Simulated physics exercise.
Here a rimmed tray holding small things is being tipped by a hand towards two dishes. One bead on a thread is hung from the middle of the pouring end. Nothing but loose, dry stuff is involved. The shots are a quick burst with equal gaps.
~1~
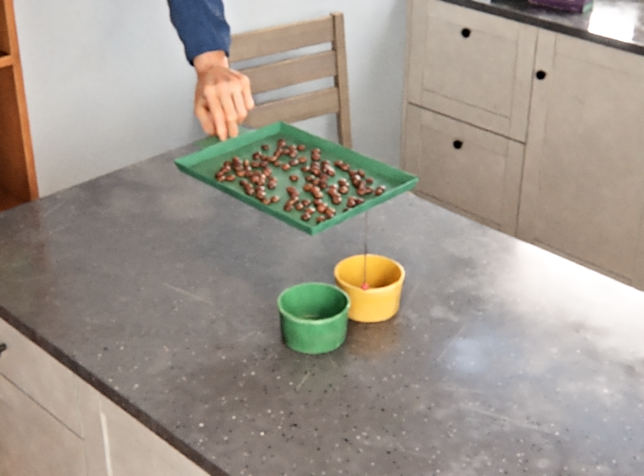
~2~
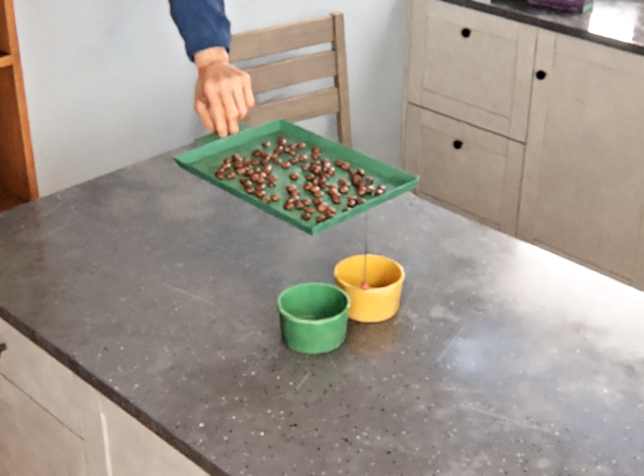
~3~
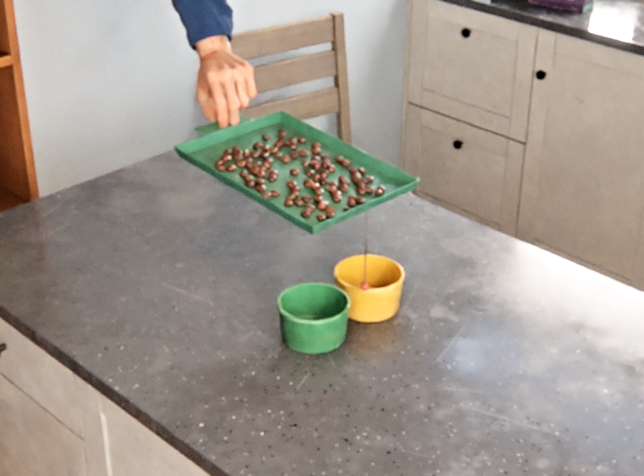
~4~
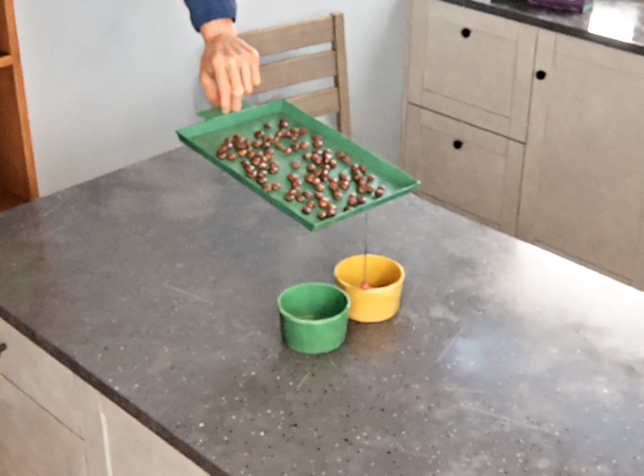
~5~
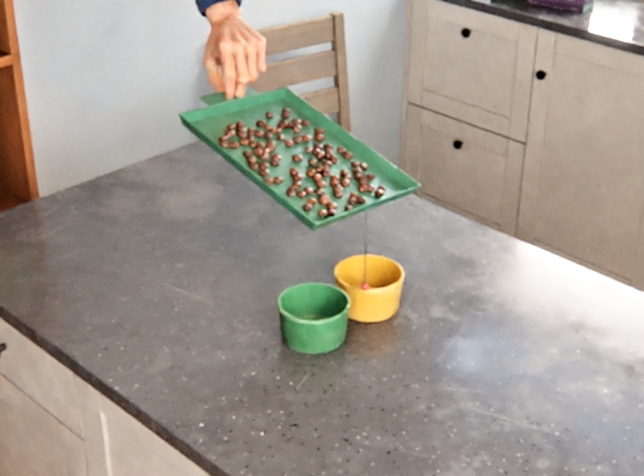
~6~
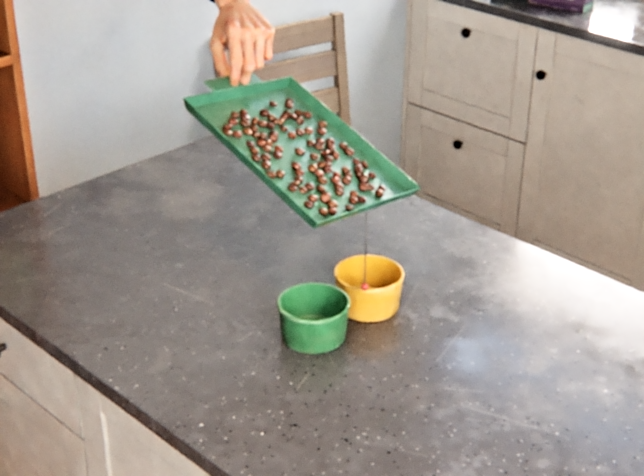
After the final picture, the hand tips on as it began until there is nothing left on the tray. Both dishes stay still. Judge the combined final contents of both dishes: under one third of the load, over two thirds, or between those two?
The share caught is small, below one third.
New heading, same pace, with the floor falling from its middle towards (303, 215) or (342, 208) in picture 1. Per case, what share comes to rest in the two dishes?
For the first aim it is 30 in a hundred, for the second 0 in a hundred.
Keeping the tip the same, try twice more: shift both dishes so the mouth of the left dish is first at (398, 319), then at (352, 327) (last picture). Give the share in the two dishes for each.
You'd get 50 in a hundred the first time and 50 in a hundred the second.
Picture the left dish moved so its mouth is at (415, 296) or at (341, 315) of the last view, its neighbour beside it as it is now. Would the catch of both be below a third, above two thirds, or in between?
Position 1 - in the middle band; position 2 - one to two thirds.
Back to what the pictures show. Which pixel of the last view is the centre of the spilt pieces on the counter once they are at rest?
Roughly pixel (432, 322).
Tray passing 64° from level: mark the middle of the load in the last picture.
I'd mark it close to (388, 191).
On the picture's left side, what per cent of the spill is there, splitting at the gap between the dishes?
Around 0 per cent, give or take.
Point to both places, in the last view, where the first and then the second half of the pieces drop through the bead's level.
First close to (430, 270), next close to (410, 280).
Shortly afterwards, tray tipped steeply; all but a few on the tray; a little in the air.
Next, tray tipped past a quarter turn; only a few on the tray; only a few in the right dish; the bulk outside both; near a quarter in the air.
Some moments later, tray tipped past a quarter turn; the whole lot outside both.
In the end, tray tipped past a quarter turn; none at all in the left dish; none at all in the right dish; the whole lot outside both.
